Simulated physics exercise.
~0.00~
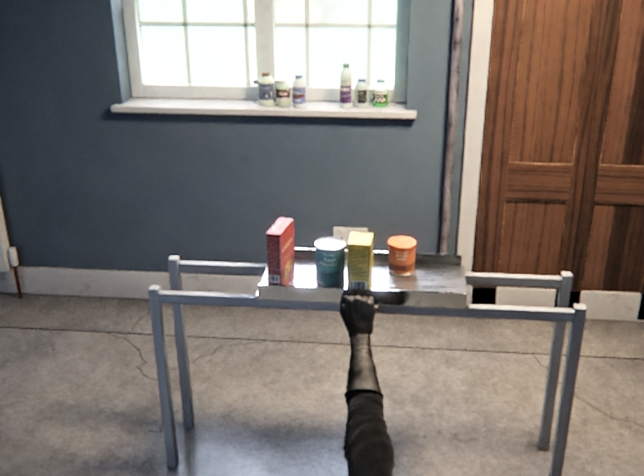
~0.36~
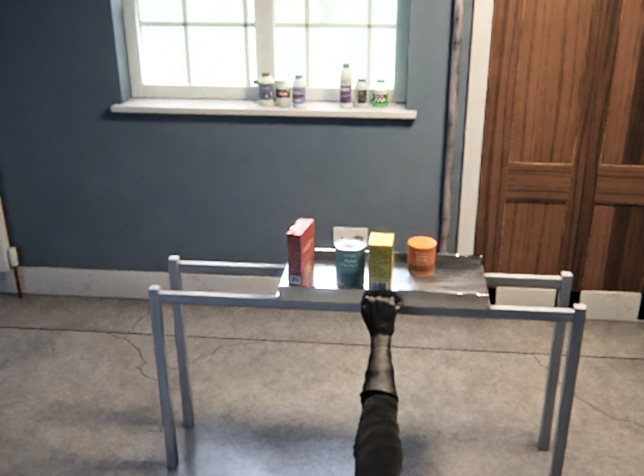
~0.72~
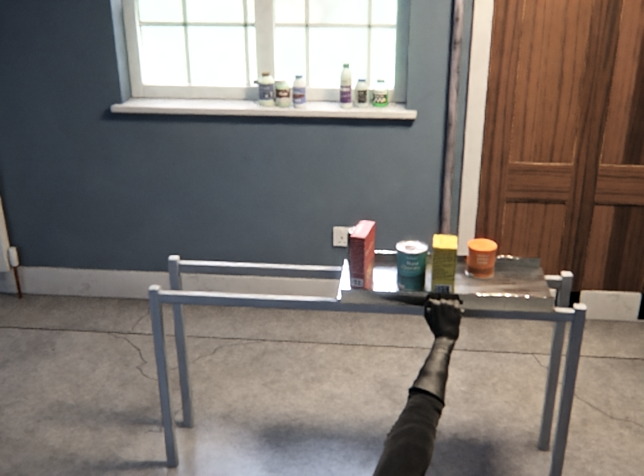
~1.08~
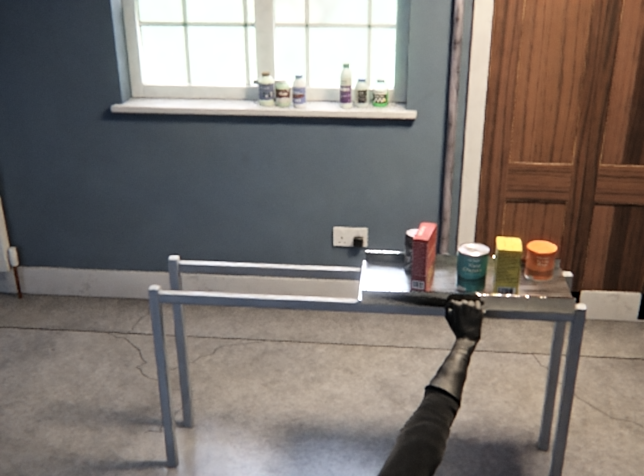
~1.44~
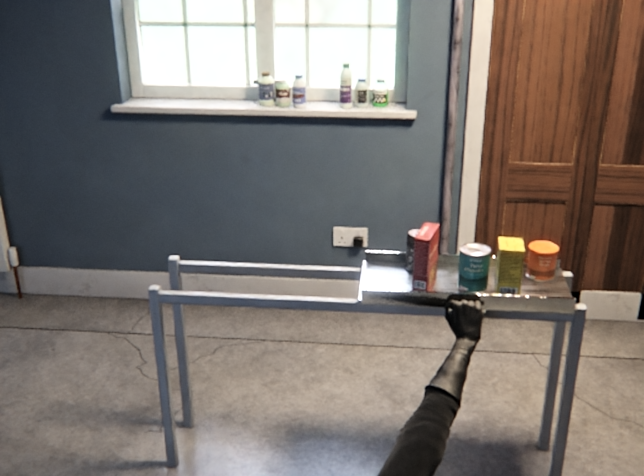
A metal tray holding a red packet, turquoise tin, yellow carton and orange tin slid right along its frame, pushed by a black-gloved hand, revealing a grey can behind the packet, and stopped at the right end with everything still upright.
